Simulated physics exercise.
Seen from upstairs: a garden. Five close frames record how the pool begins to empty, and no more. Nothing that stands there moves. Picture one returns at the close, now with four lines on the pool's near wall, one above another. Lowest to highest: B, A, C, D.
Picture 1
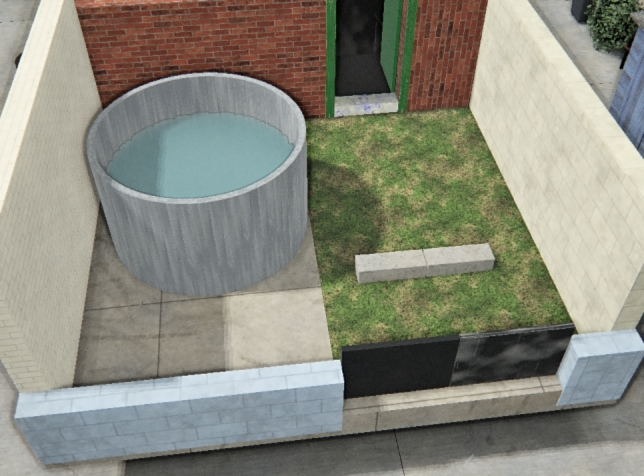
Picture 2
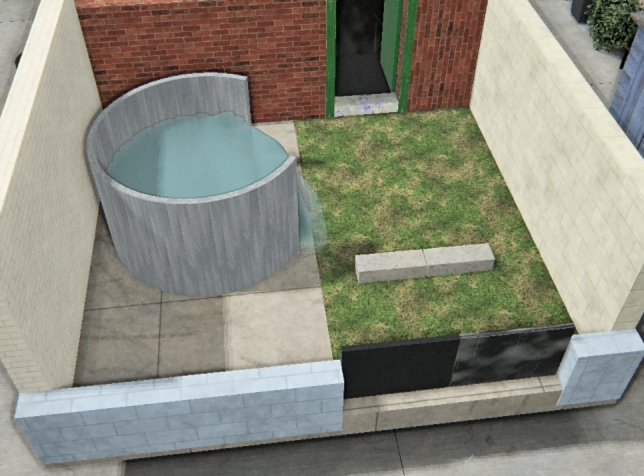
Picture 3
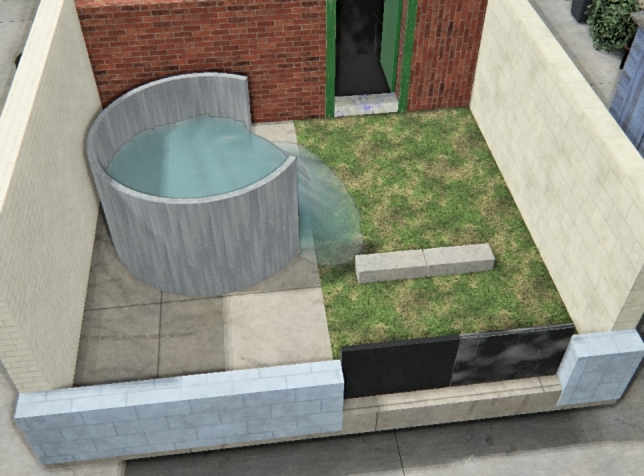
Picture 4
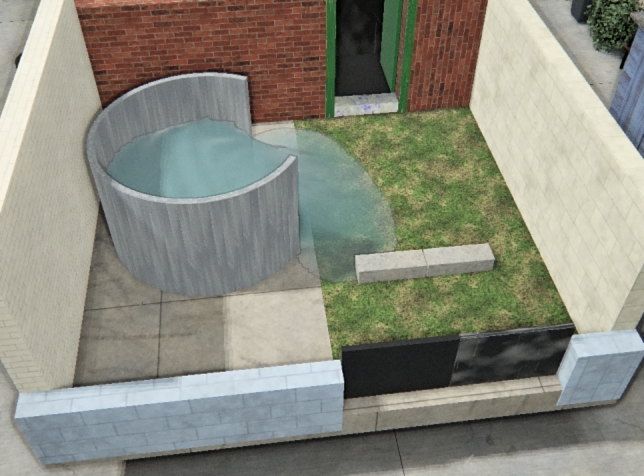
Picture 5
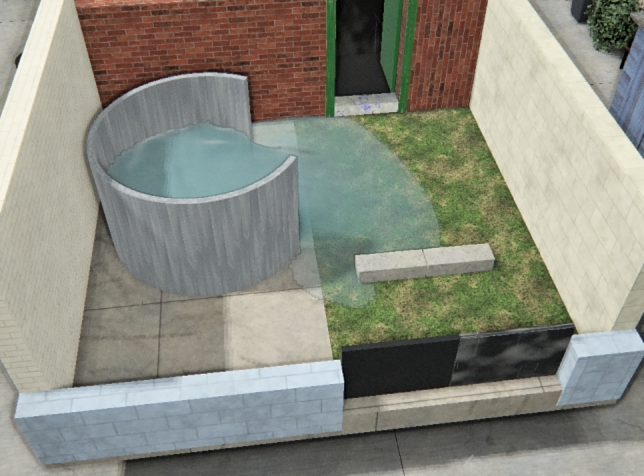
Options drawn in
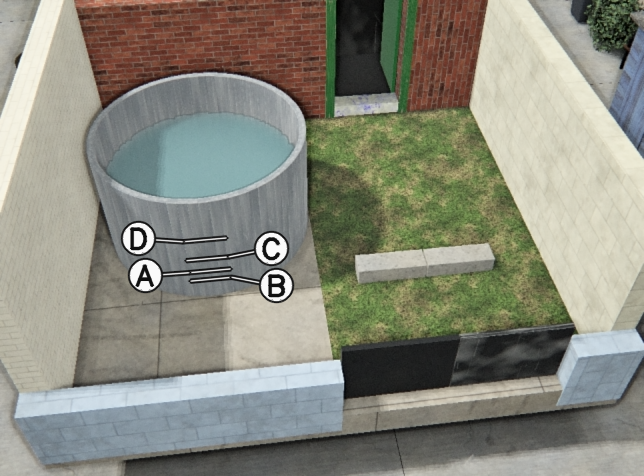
In a small walled yard seen from above, the right side of a round grey pool opened up, and water poured out and spread across the grass, around the back of a low stone block.
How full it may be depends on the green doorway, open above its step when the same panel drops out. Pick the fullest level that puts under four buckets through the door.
That is line C.
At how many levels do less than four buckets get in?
Three.
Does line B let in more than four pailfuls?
No, not at all.
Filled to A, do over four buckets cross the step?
No, not at all.
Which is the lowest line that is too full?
That is line D.
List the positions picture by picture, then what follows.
Water in the pool at rest, its middle at (203, 167); foot of the green doorway at (366, 114); shut gate at (457, 344), in the first picture.
In the second picture, 2 % of the ground under water, visible out to (308, 251).
In the third picture, 8 % of the ground under water, visible out to (346, 255).
In the fourth picture, 15 % of the ground under water, visible out to (375, 264).
In the fifth picture, 26 % of the ground under water, visible out to (431, 250).
In white, A at (209, 270); B at (211, 279); C at (207, 258); D at (204, 239); from the bottom up B, A, C, D.
With A, nothing gets over.
With B, nothing gets over.
With C, a bucket or two gets in.
With D, about 12 bucketfuls get in.
